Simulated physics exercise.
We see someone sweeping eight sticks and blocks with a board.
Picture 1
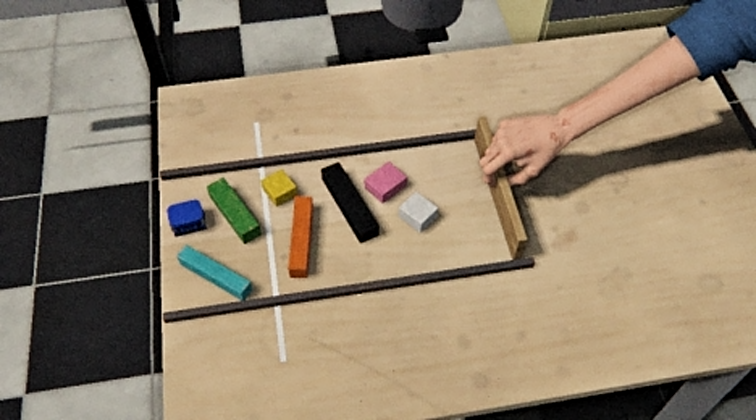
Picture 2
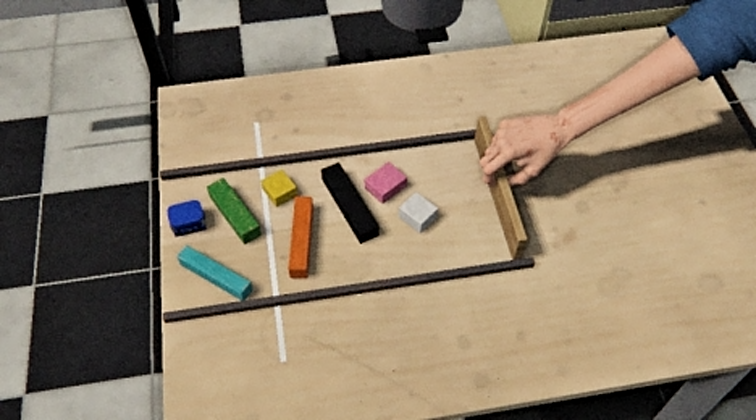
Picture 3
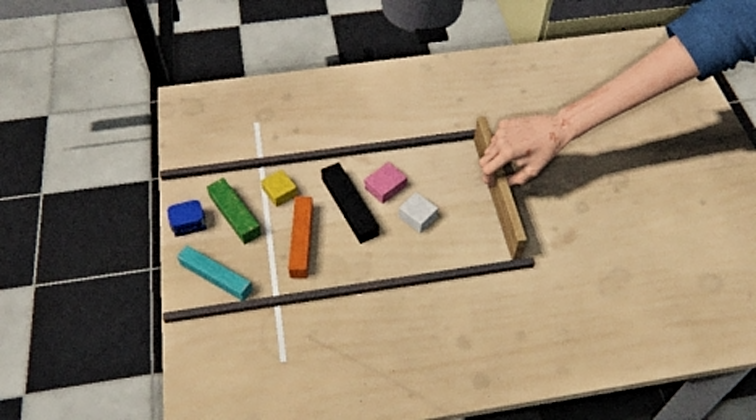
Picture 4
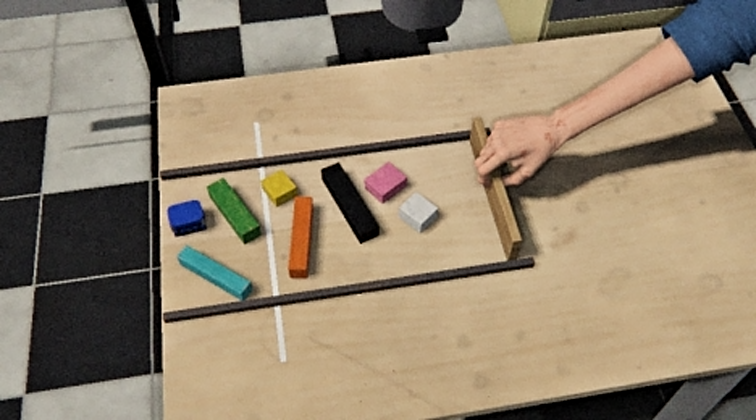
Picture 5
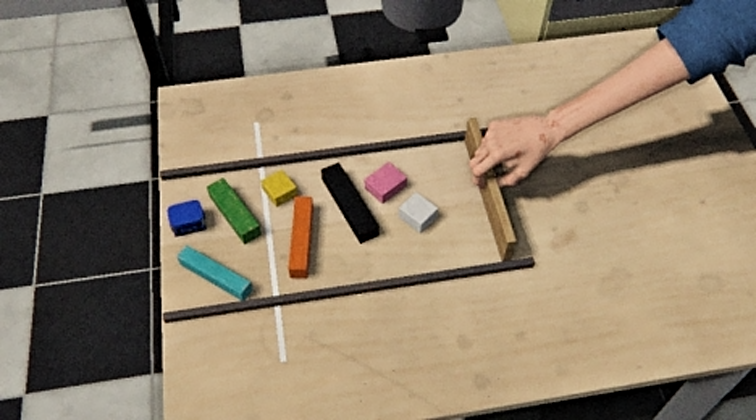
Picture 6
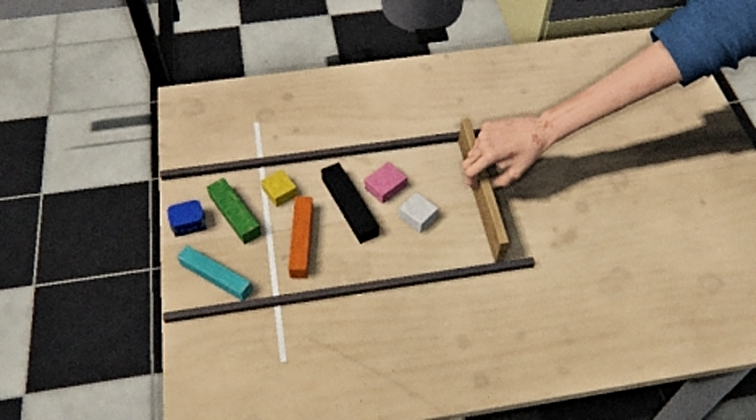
A hand sliding a wooden board slightly left along a table between dark rails, with eight colourful sticks and blocks lying still.
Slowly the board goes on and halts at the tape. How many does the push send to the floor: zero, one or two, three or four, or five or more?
The number that fall off is one or two.
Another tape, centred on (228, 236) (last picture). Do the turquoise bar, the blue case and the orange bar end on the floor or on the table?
The turquoise bar falls, the blue case tumbles off, the orange bar does not fall.
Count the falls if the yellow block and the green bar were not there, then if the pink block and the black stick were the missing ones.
The counts: 0 and 0.
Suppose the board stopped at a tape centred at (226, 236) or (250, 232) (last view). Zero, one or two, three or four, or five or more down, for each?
One after another: Either three or four; 1 or 2.
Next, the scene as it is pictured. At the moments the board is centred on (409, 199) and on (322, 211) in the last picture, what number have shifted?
First 2, then 6.
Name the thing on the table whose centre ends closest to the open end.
It is the green bar.
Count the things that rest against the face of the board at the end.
It touches 2.
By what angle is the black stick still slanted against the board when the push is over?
Roughly 10° out of line.
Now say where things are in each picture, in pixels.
Blue case (187, 219); turquoise bar (215, 273); green bar (234, 210); board (499, 186); tape (269, 230), in the first picture.
Turquoise bar (215, 273); orange bar (301, 237), in the second picture.
Green bar (234, 210); white block (418, 212), in the third picture.
Blue case (187, 219); black stick (349, 202), in the fourth picture.
Turquoise bar (215, 273); pink block (386, 183), in the fifth picture.
Blue case (187, 219); turquoise bar (215, 273); green bar (234, 210); board (482, 189); tape (269, 230), in the sixth picture.
Early on, none off yet; blue case at rest near (187, 219); turquoise bar at rest near (215, 273); green bar at rest near (234, 210).
Finally, the number that fall off is one or two; lost, blue case.
